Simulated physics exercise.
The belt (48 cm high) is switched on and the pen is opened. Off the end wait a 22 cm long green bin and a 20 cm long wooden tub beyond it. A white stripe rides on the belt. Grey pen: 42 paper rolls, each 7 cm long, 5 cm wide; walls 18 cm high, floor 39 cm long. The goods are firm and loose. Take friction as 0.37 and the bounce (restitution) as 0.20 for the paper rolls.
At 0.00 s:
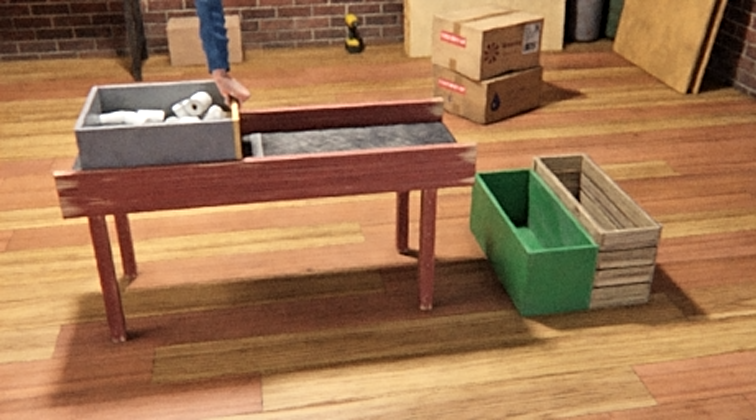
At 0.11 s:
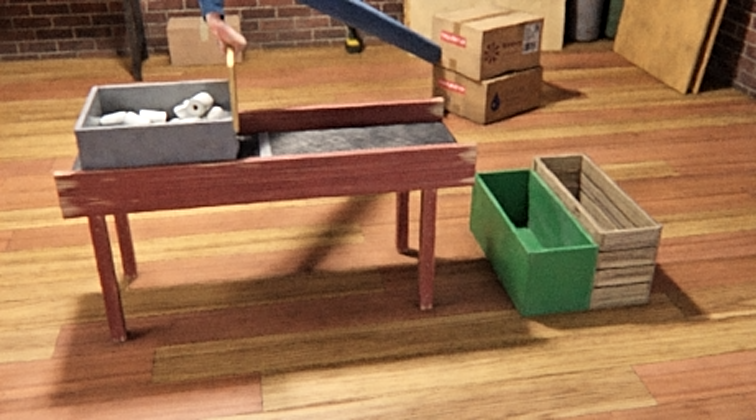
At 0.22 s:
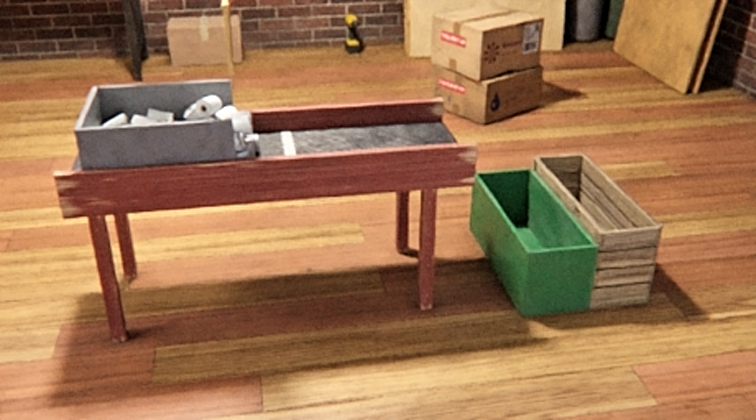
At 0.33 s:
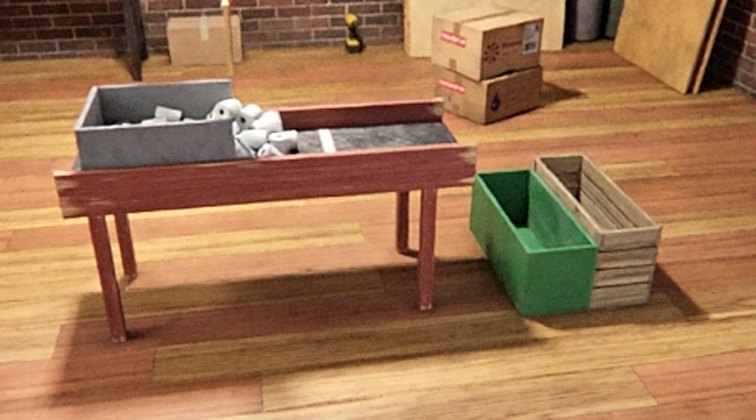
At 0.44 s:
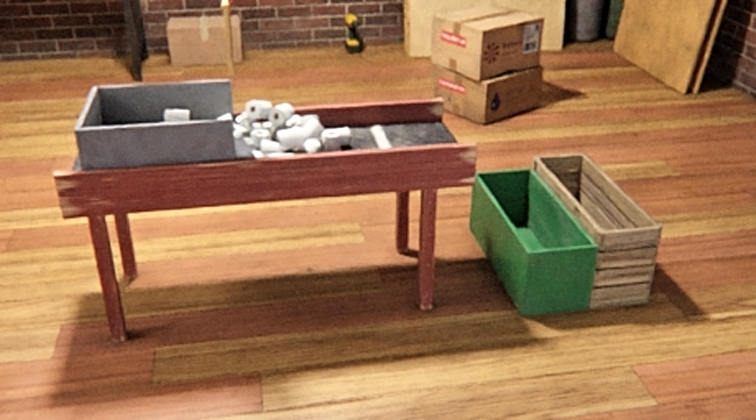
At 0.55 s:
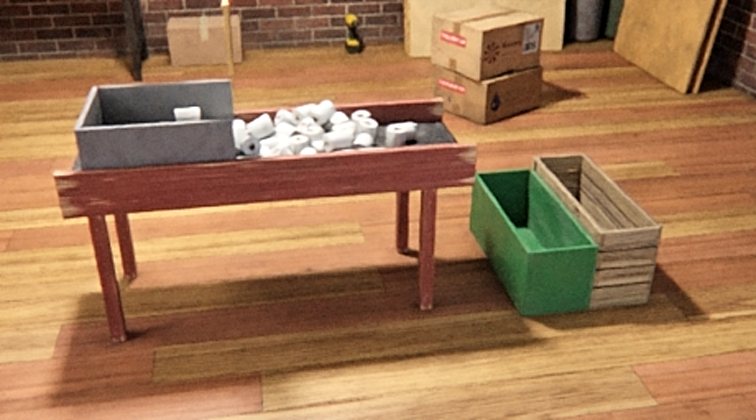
In a brick-walled room with a wooden floor, a hand opens the grey pen on a red-sided table and withdraws, and white paper rolls spread rightward along the dark belt behind a white stripe, leaving the pen nearly empty.
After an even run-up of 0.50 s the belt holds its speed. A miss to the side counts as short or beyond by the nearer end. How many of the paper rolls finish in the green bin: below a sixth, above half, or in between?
Expect fewer than one in six of the load in the green bin.
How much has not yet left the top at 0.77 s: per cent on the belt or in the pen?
Roughly 75 per cent.
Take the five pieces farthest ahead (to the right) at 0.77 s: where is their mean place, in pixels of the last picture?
Around (511, 139).
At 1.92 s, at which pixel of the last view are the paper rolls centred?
Near (585, 245).
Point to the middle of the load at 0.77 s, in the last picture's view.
Near (405, 138).
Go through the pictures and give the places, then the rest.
In the first frame (each is followed by its nearest rim corner in this view), grey pen, (80, 129); green bin, (532, 251); 0 cm of belt gone by; none out.
Grey pen, (80, 129); 2 cm of belt gone by, in the second frame.
Grey pen, (80, 129); 10 cm of belt gone by; 3 out, in the third frame.
Grey pen, (80, 129); 21 cm of belt gone by; 12 out, in the fourth frame.
Grey pen, (80, 129); 38 cm of belt gone by; 20 out, in the fifth frame.
Grey pen, (80, 129); green bin, (532, 251); 59 cm of belt gone by; 29 out, the lowest roll at (362, 147), in the sixth frame.
After 0.77 s, 1 still in the grey pen, 30 on the belt and 11 in the air.
After 1.04 s, 15 in the wooden tub, 7 on the belt and 20 in the air.
After 1.43 s, 2 in the green bin, 38 in the wooden tub, 1 on the belt and 1 in the air.
When it is over (at 1.92 s), 3 in the green bin, 38 in the wooden tub and 1 on the ground beyond the wooden tub. Asked share, 3 of 42, 7 per cent.
